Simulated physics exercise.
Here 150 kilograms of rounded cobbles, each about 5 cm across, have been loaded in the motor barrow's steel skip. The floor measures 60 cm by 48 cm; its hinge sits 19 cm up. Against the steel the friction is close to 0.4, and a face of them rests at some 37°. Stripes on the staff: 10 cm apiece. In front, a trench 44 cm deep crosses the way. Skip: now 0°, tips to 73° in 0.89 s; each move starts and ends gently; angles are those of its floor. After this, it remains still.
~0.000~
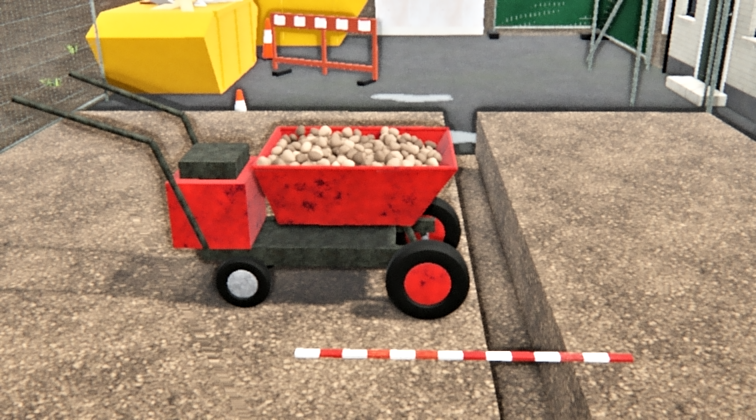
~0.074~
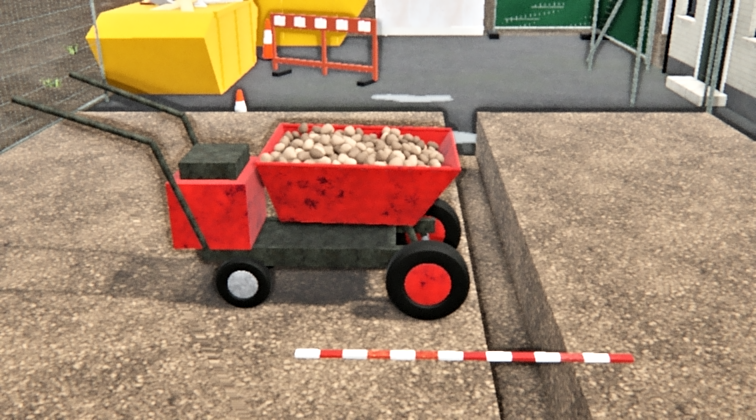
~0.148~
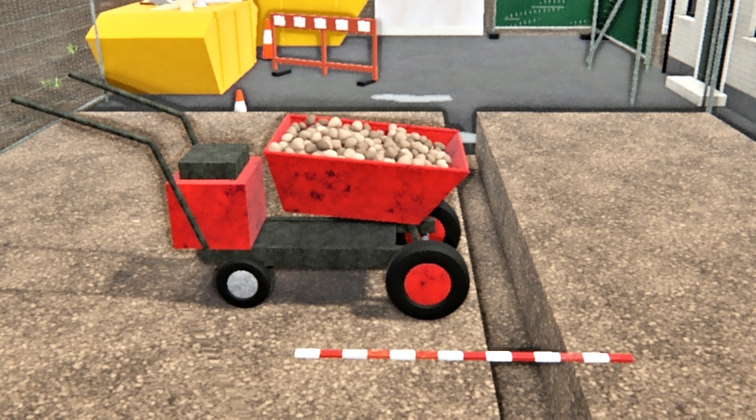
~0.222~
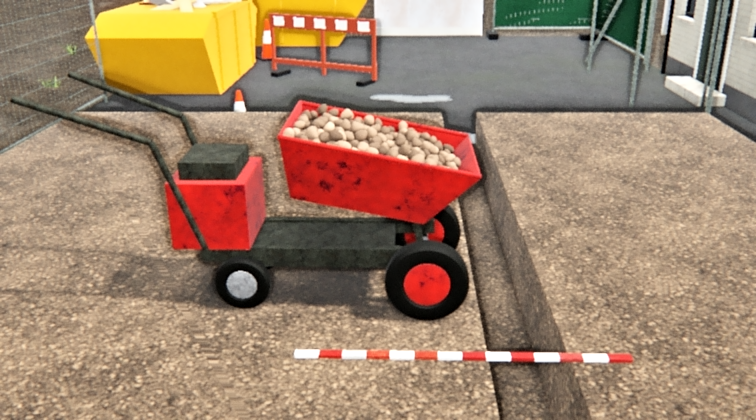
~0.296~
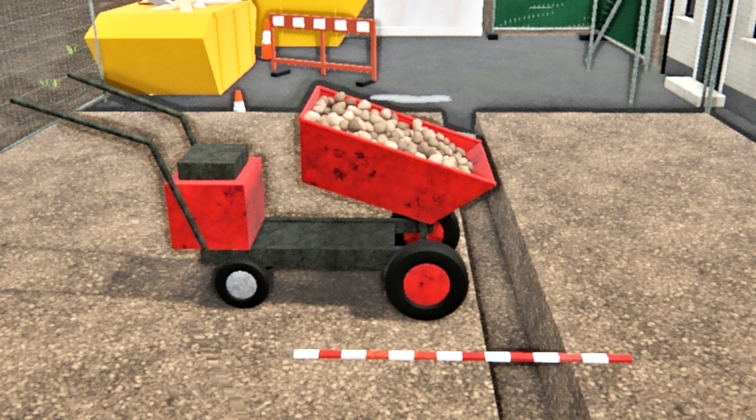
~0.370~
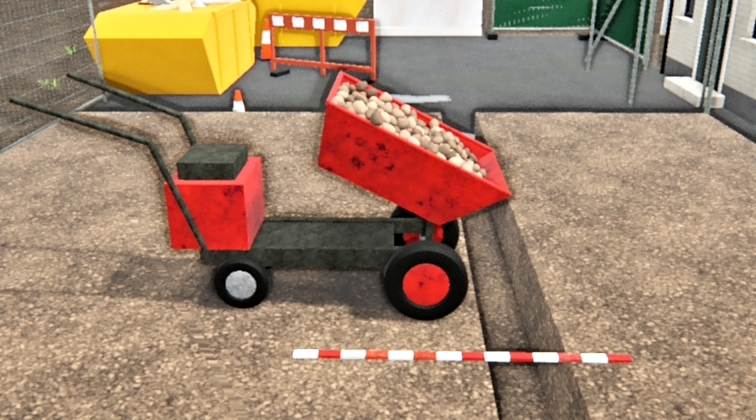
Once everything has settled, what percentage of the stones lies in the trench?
I would say 17 percent.
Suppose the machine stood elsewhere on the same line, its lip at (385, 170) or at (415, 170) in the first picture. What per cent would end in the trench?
First place roughly 75%, second roughly 50%.
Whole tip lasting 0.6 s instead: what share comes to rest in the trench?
Estimate: About 10 %.
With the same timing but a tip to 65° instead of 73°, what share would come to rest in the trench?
Then about 15 per cent.
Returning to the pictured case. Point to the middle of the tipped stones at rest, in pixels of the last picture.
Around (605, 288).
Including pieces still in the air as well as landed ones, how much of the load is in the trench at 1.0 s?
Close to 0 per cent at that time.
After 0.7 s the floor is at 62°; 100 % in the skip; the foremost stones are at (540, 209).
After 1.0 s the floor is at 73°; 56 % in the skip, 44 % past the trench; the foremost stones are at (646, 290).
After 1.3 s the floor is at 73°; 20 % in the skip, 1 % in the trench, 79 % past the trench; the foremost stones are past the picture's edge.
After 3.3 s the floor is at 73°; 0 % in the skip, 17 % in the trench, 83 % past the trench; the foremost stones are past the picture's edge.
